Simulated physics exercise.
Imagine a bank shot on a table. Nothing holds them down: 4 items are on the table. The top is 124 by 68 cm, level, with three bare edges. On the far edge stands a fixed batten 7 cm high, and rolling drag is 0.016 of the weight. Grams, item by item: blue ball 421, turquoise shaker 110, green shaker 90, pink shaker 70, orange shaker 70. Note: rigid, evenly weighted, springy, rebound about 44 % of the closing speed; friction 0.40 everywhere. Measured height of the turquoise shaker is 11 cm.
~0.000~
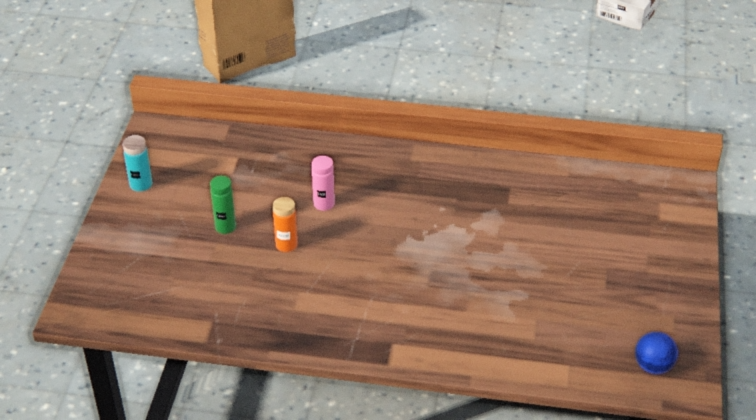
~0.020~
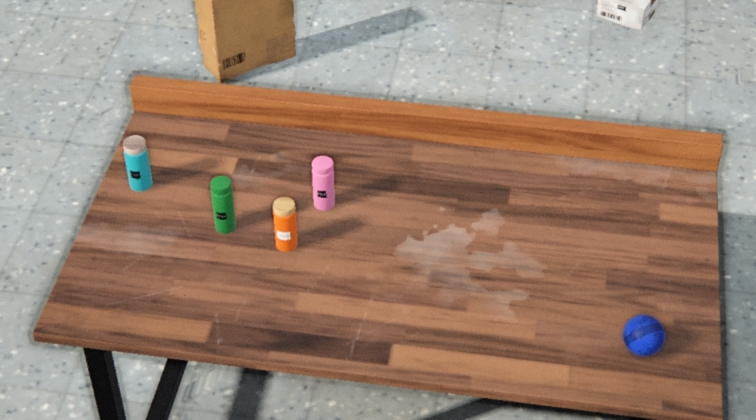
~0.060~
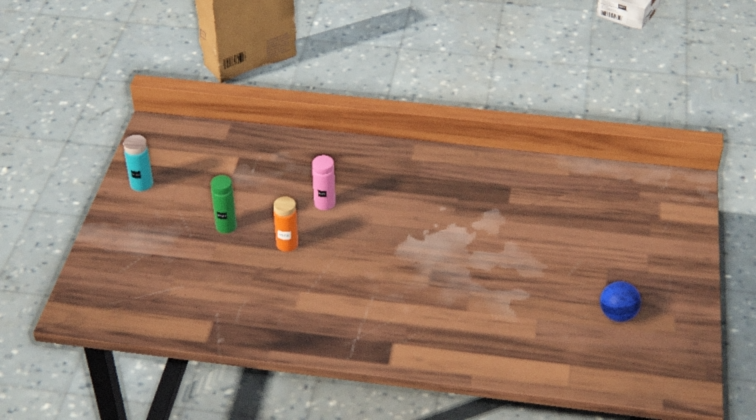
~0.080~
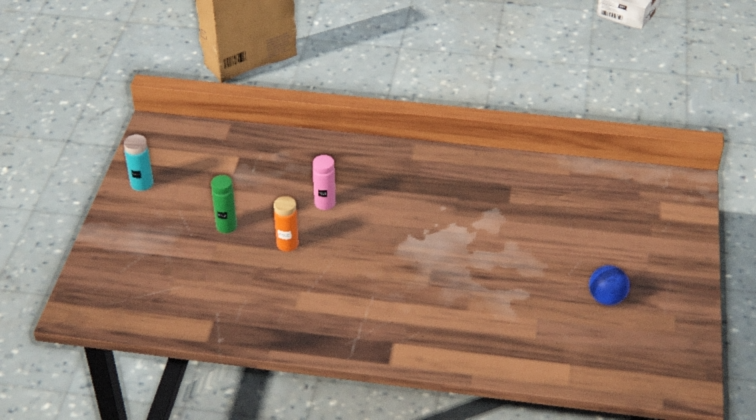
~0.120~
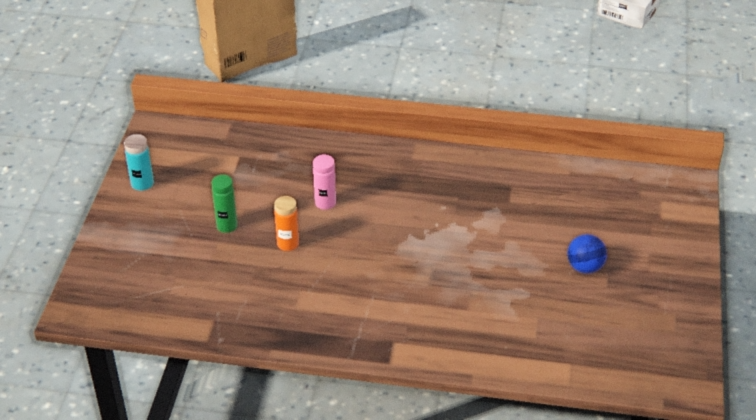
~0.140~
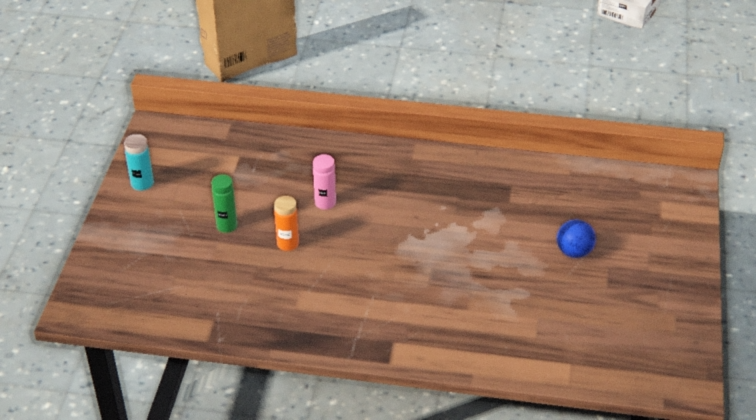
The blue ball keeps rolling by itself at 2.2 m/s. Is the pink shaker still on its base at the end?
No.
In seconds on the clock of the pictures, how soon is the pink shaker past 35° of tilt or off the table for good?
0.8 s or so.
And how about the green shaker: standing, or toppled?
In the last frame the green shaker does not stay up.
After 0.74 s, blue ball near (316, 185); pink shaker leaning 20° near (278, 192).
After 1.44 s, blue ball near (153, 182); pink shaker on its side near (229, 243); green shaker on its side; turquoise shaker leaning 4°.
By the end (2.6 s), tipped over on the table, green shaker and pink shaker; the other 2 in place, give or take 4 cm. Seen from the same camera at the end, pink shaker near (229, 243).
